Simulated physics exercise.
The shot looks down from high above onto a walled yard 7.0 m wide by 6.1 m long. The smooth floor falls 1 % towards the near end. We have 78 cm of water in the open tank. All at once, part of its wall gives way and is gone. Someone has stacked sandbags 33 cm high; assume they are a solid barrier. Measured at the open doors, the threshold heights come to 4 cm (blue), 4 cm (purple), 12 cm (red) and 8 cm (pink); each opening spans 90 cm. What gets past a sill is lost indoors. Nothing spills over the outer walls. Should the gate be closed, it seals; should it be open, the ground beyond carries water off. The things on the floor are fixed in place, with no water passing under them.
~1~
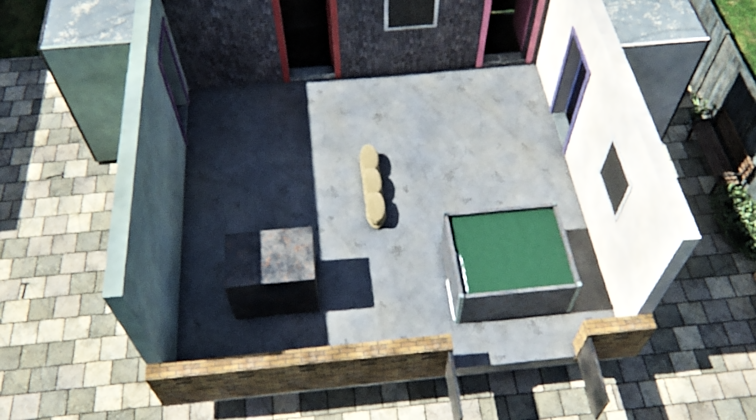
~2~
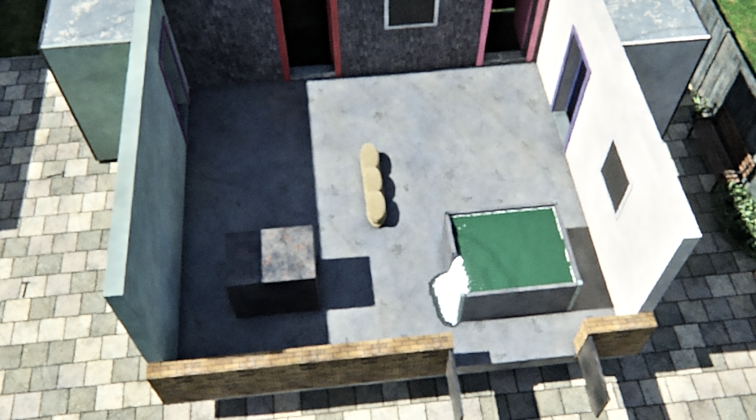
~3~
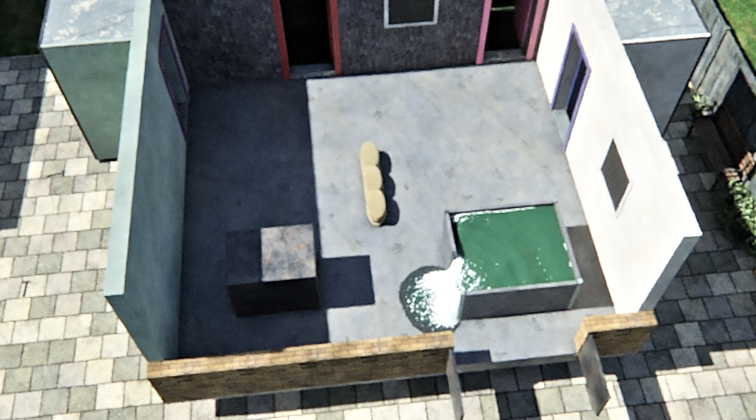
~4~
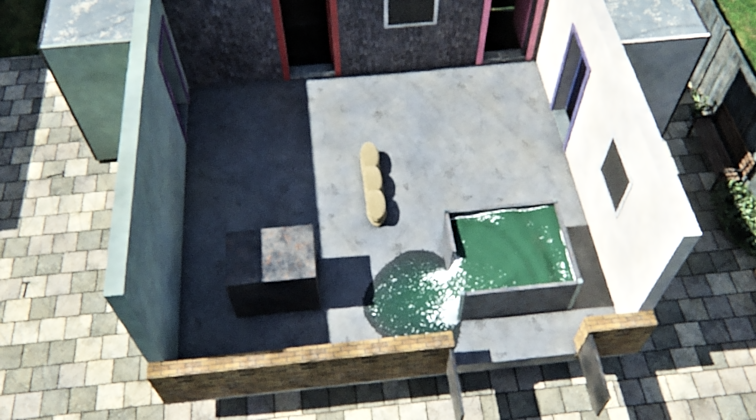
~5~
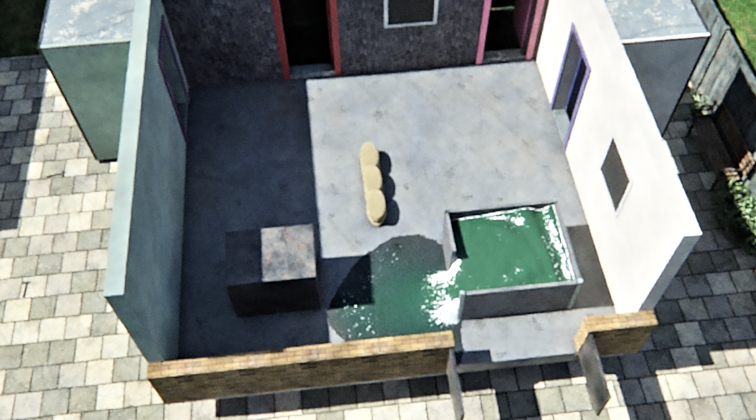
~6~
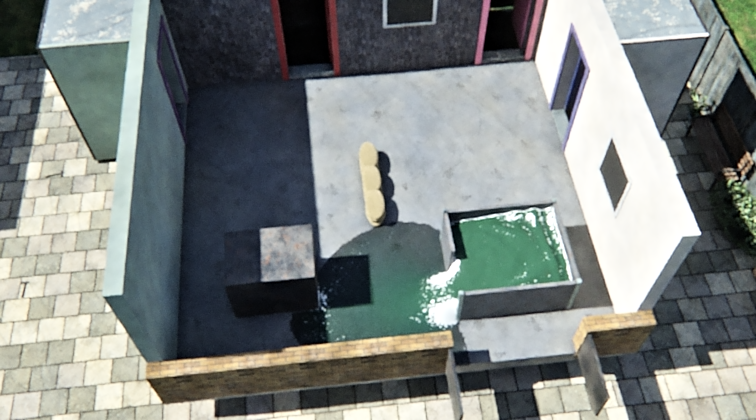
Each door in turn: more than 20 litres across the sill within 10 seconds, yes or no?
Answers: Blue door, no; purple door, yes; red door, no; pink door, no.
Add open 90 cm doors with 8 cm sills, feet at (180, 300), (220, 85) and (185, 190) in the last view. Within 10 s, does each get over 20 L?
Per doorway, in order: Sufficient / sufficient / insufficient.
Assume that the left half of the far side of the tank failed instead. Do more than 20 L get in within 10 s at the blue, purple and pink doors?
In that case, blue door: More than that, purple door: More than that, pink door: More than that.
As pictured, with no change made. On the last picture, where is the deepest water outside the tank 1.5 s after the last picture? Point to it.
Close to (189, 379).
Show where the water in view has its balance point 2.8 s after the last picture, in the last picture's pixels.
The water is centred near (353, 271).
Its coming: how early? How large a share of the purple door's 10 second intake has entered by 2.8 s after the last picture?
0 percent or so by then.
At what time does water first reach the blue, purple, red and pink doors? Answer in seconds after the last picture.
Arrival times: Blue 8.0 seconds, purple 2.4 seconds, red 3.2 seconds, pink 6.5 seconds.
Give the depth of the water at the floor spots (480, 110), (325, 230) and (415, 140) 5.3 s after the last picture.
0, 4 and 0 cm.
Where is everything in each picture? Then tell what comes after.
The first picture shows the open tank at (510, 251) is whole and still, 78 cm deep.
In the second picture, water pours out at (457, 291) and has run 0.4 m, to (439, 278); typically 7 cm deep outside, 78 cm at the open tank's back.
In the third picture, water pours out at (457, 290) and has run 0.8 m, to (405, 290); typically 10 cm deep outside, 78 cm at the open tank's back.
In the fourth picture, the front is at (372, 317), 1.4 m from the gap at (457, 291); 1.8 m2 of floor is under water; 75 cm left at the back of the open tank.
In the fifth picture, water pours out at (457, 290) and has run 2.0 m, to (334, 321); typically 5 cm deep outside, 67 cm at the open tank's back.
In the sixth picture, the front is at (300, 331), 2.6 m from the gap at (456, 290); 4.5 m2 of floor is under water; 66 cm left at the back of the open tank.
Then, 0.7 s after the last picture water covers 20 % of the floor and is deepest (36 cm) near (446, 299); blue door not reached, purple door not reached, red door not reached, pink door not reached.
Then, 1.5 s after the last picture water covers 30 % of the floor and is deepest (45 cm) near (189, 379); blue door not reached, purple door not reached, red door not reached, pink door not reached.
Then, 2.8 s after the last picture water covers 50 % of the floor and is deepest (27 cm) near (177, 380); blue door not reached, purple door 7 cm at the sill, 0 L in, red door not reached, pink door not reached.
Then, 5.3 s after the last picture water covers 55 % of the floor and is deepest (16 cm) near (283, 369); blue door not reached, purple door 8 cm at the sill, 23 L in, red door 11 cm at the sill, 1 L in, pink door not reached.
Then, 9.3 s after the last picture water covers 85 % of the floor and is deepest (9 cm) near (352, 362); blue door 6 cm at the sill, 1 L in, purple door 7 cm at the sill, 84 L in, red door 4 cm at the sill, 1 L in, pink door 3 cm at the sill, 0 L in.
